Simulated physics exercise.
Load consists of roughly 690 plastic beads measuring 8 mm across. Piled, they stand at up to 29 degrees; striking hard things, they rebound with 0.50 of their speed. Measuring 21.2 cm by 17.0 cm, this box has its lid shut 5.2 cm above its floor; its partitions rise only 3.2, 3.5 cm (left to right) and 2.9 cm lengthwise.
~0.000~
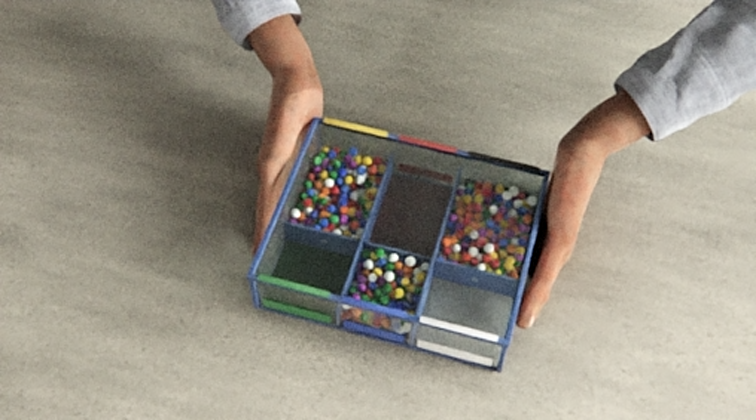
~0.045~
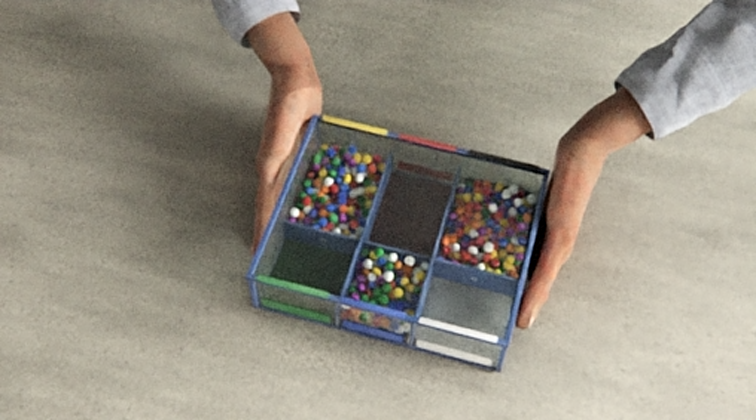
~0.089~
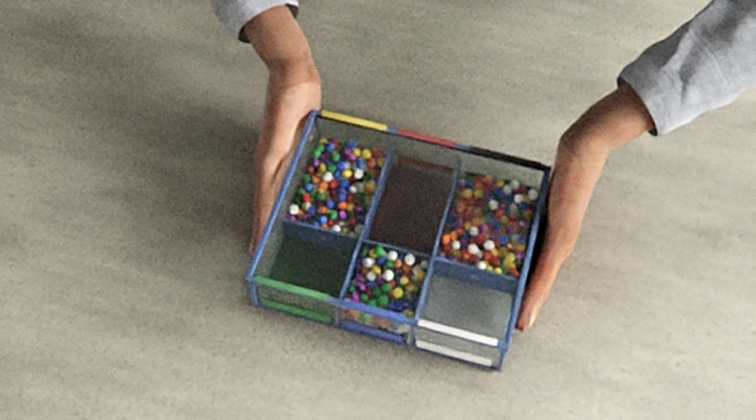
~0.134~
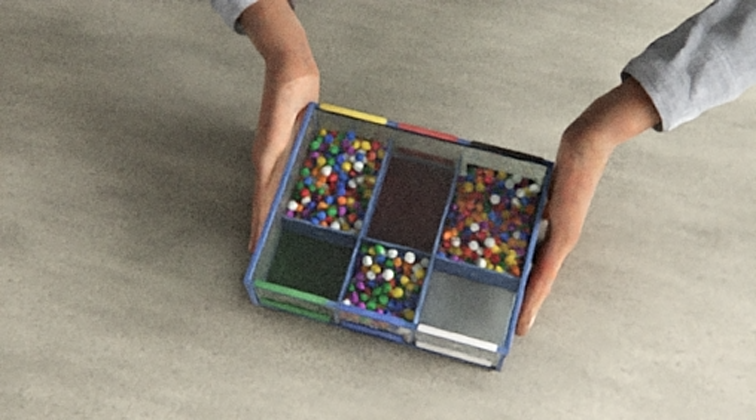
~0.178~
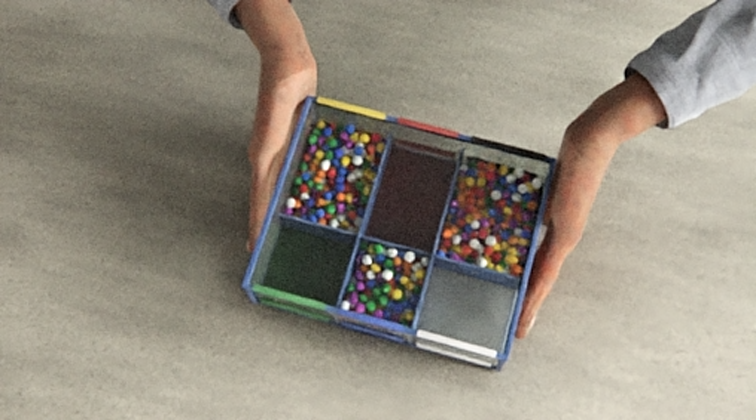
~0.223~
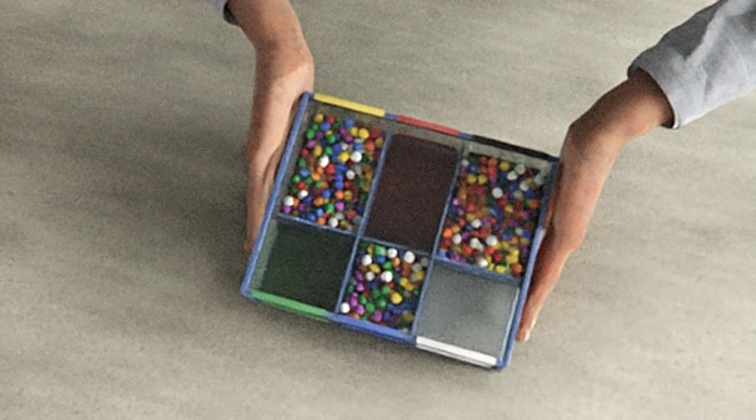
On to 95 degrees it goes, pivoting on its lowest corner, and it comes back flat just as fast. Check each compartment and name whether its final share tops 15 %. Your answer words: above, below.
Red - below; blue - above; green - above; yellow - below; white - above; black - below.
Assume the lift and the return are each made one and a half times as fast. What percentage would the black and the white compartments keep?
In that case the black compartment would hold 10 per cent and the white one 30 per cent.
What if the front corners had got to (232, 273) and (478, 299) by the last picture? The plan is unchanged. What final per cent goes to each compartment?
Per cent at the finish: Red 5, blue 10, green 25, yellow 40, white 0, black 20.
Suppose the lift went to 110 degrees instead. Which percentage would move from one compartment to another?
That works out to close to 70 percent.
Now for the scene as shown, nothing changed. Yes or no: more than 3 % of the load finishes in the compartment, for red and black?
Checking red: It falls short; checking black: It clears.
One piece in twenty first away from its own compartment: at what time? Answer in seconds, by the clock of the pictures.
Around 0.65 seconds.
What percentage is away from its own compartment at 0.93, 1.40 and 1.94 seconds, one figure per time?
In order: 40, then 65, then 65.
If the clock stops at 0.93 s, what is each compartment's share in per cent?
You'd see red at 0, blue at 25, green at 15, yellow at 15, white at 20 and black at 20 per cent.
After 0.93 s, tilt 94 degrees; blue 25 %, green 15 %, yellow 15 %, white 20 %, black 20 %.
Then, at 1.40 s, tilt 40 degrees; blue 30 %, green 25 %, yellow 5 %, white 35 %, black 5 %.
After 1.94 s, tilt 0 degrees; blue 30 %, green 25 %, yellow 5 %, white 35 %, black 5 %.
In the end, at 2.4 s, red 0 %, blue 30 %, green 25 %, yellow 5 %, white 35 %, black 5 %.
